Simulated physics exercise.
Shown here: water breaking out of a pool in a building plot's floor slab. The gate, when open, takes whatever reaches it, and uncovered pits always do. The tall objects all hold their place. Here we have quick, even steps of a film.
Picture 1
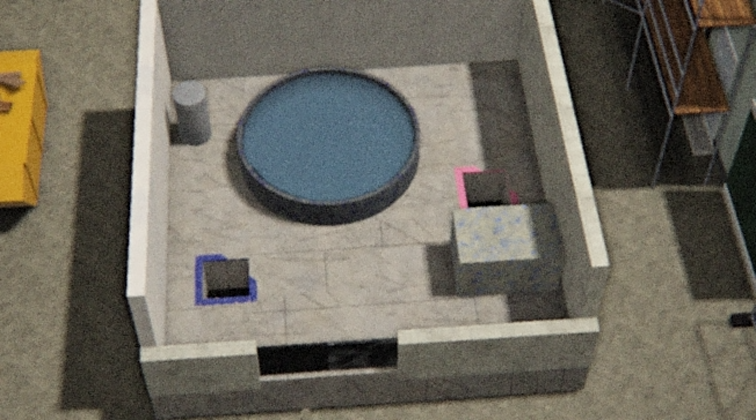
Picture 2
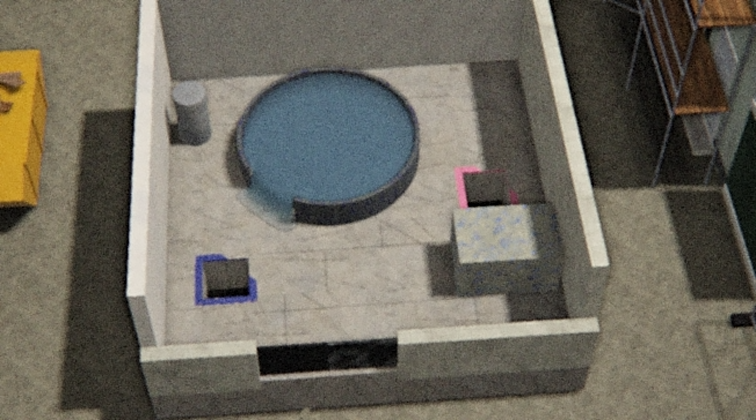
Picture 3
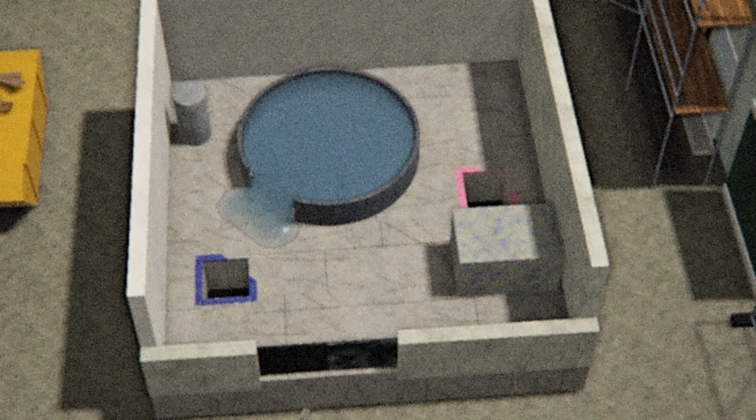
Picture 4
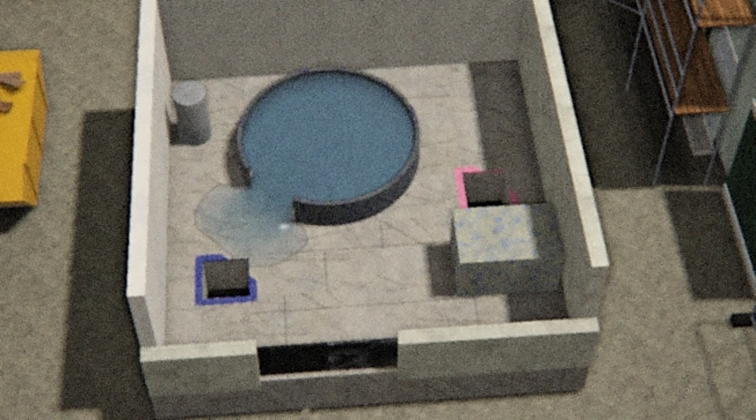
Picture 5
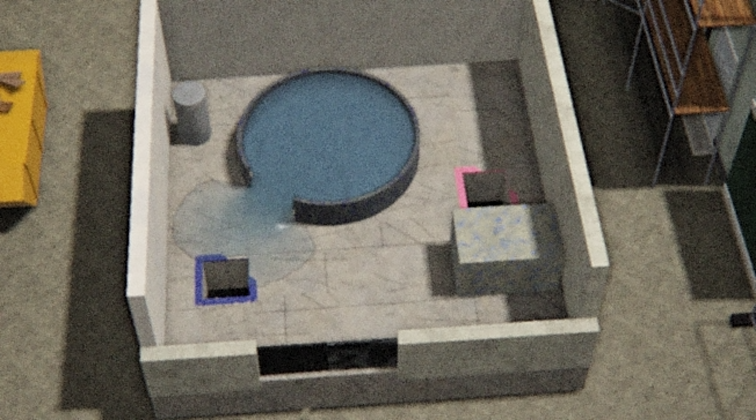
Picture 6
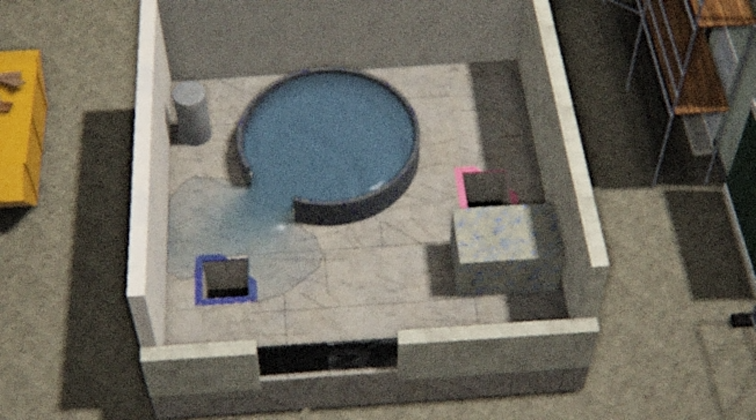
A walled building plot with a pale slab floor is seen from high above by a still camera. A round blue pool with a dark rim sits near the centre, with a grey cylinder to its left, a blue-edged dark pit at lower left, and a pink-edged pit and pale block at right. Water breaks through the pool's lower left rim and spreads steadily across the floor, reaching around the blue-edged pit.
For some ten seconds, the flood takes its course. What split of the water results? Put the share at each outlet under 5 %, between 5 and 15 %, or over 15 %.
One by one: The gate is likely to claim a small share beneath five per cent; the blue pit is likely to claim a large share past fifteen per cent; the pink pit is likely to claim a small share beneath five per cent.
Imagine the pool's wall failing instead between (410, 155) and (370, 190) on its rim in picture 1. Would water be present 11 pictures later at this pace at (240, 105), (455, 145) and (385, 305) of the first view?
Well, the first is missed by the spill, the next missed by the spill, the last hit by the spill.
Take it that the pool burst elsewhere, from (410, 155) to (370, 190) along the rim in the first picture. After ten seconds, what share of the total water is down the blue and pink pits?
Blue 6 %, pink 20 %.
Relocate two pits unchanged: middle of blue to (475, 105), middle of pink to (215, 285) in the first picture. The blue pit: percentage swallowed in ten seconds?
The blue pit receives 0 per cent.
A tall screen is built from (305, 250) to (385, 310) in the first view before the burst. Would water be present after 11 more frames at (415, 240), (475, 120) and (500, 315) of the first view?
Taken in turn, the three points are unsoaked, unsoaked and unsoaked.
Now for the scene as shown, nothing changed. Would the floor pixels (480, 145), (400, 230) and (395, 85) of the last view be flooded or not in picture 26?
One by one: Left dry / left dry / left dry.
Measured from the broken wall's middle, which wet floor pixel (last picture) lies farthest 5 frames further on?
Near (166, 364).
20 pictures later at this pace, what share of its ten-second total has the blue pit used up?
Approximately 40 per cent.
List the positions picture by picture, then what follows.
The round tank at (329, 136) is whole and still, in the first picture.
Water pours out at (270, 199) and has run to (244, 192), in the second picture.
The front is at (223, 205), out from the gap at (270, 200), in the third picture.
The front is at (201, 223), out from the gap at (270, 200), in the fourth picture.
Water pours out at (270, 200) and has run to (180, 231), in the fifth picture.
The front is at (168, 264), out from the gap at (270, 200), in the sixth picture.
A moment on, water covers 20 % of the floor; the gate 0 %, the blue pit 4 %, the pink pit 0 %.
Next, water covers 25 % of the floor; the gate 0 %, the blue pit 8 %, the pink pit 0 %.
Then, water covers 35 % of the floor; the gate 0 %, the blue pit 14 %, the pink pit 0 %.
Later, water covers 70 % of the floor; the gate 0 %, the blue pit 24 %, the pink pit 0 %.
In the end, water covers 80 % of the floor; the gate 0 %, the blue pit 34 %, the pink pit 1 %.
